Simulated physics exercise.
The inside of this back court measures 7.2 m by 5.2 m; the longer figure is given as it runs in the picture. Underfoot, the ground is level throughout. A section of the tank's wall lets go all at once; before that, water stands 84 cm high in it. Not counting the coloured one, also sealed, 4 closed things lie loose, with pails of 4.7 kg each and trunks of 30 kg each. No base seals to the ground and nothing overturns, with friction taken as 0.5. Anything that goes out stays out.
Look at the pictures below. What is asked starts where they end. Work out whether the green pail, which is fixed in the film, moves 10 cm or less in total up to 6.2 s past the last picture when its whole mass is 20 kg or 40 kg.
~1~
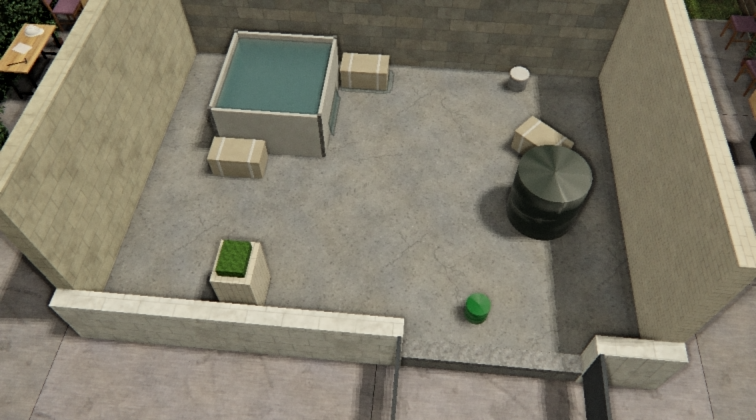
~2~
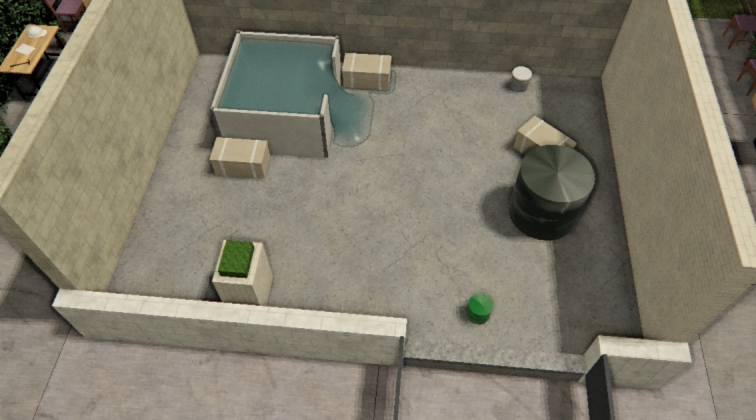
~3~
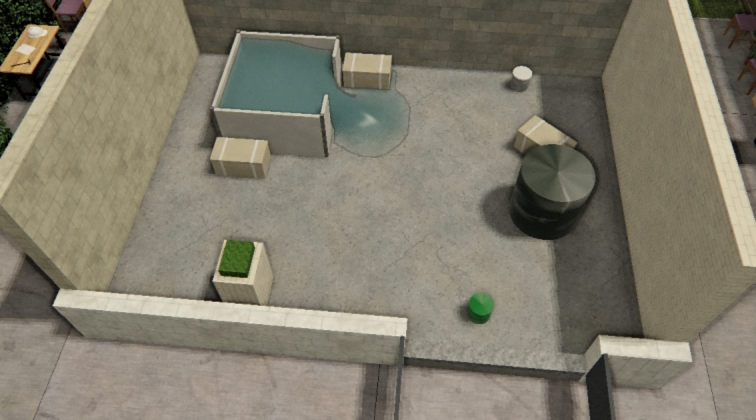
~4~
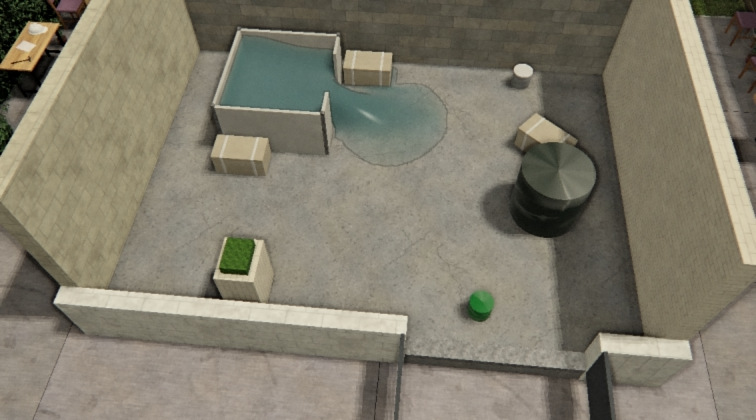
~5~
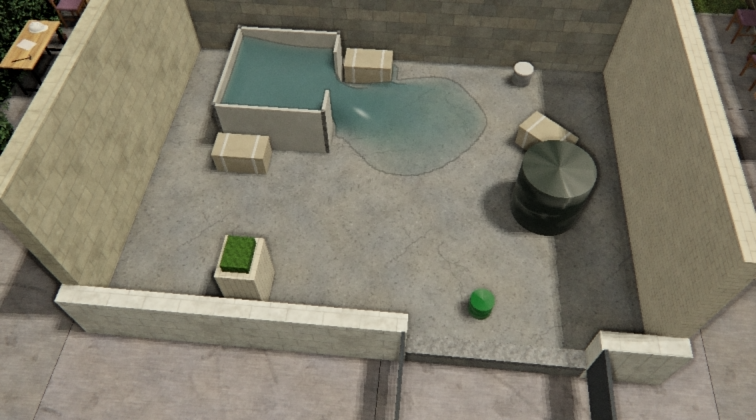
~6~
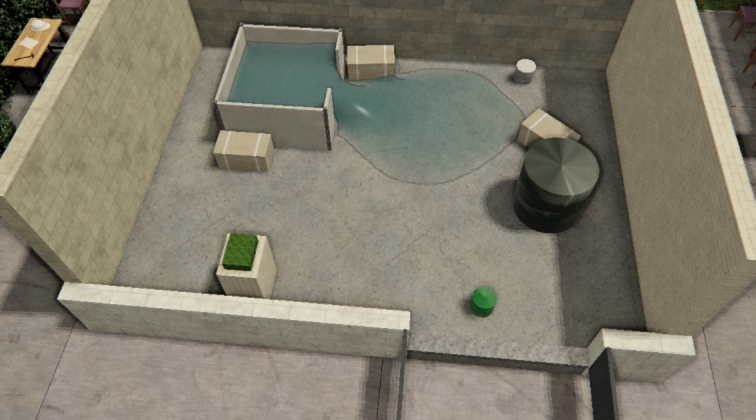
Chances are the lesser mass is fine.
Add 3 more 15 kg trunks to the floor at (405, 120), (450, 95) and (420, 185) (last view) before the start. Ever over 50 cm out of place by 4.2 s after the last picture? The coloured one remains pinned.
Going through them in turn, the answers are too far, too far and too far.
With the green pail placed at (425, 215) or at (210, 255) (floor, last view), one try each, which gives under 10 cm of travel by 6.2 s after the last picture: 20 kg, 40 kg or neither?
Respectively, first option suffices; first option suffices.
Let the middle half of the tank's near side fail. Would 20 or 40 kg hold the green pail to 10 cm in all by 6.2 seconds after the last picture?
In that case only the larger load is enough.
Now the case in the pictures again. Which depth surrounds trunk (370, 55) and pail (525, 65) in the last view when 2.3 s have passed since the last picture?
Some 4 cm at the first, some 23 cm at the second.
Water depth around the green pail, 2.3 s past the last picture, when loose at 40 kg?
Depth: Approx. 4 cm.
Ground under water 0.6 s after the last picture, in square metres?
Wet area: Approx. 16 m2.
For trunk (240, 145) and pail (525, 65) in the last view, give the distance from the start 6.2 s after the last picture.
Shift from start, in order: 0 cm; 250 cm.
Then, 0.6 s after the last picture the green pail would be 0 cm from its start with 20 kg and 0 cm from its start with 40 kg; 0 cm of water round it then.
Then, 2.3 s after the last picture the green pail would be 0 cm from its start with 20 kg and 0 cm from its start with 40 kg; 4 cm of water round it then.
Then, 4.2 s after the last picture the green pail would be 0 cm from its start with 20 kg and 0 cm from its start with 40 kg; 5 cm of water round it then.
Then, 6.2 s after the last picture the green pail would be 0 cm from its start with 20 kg and 0 cm from its start with 40 kg; 8 cm of water round it then.
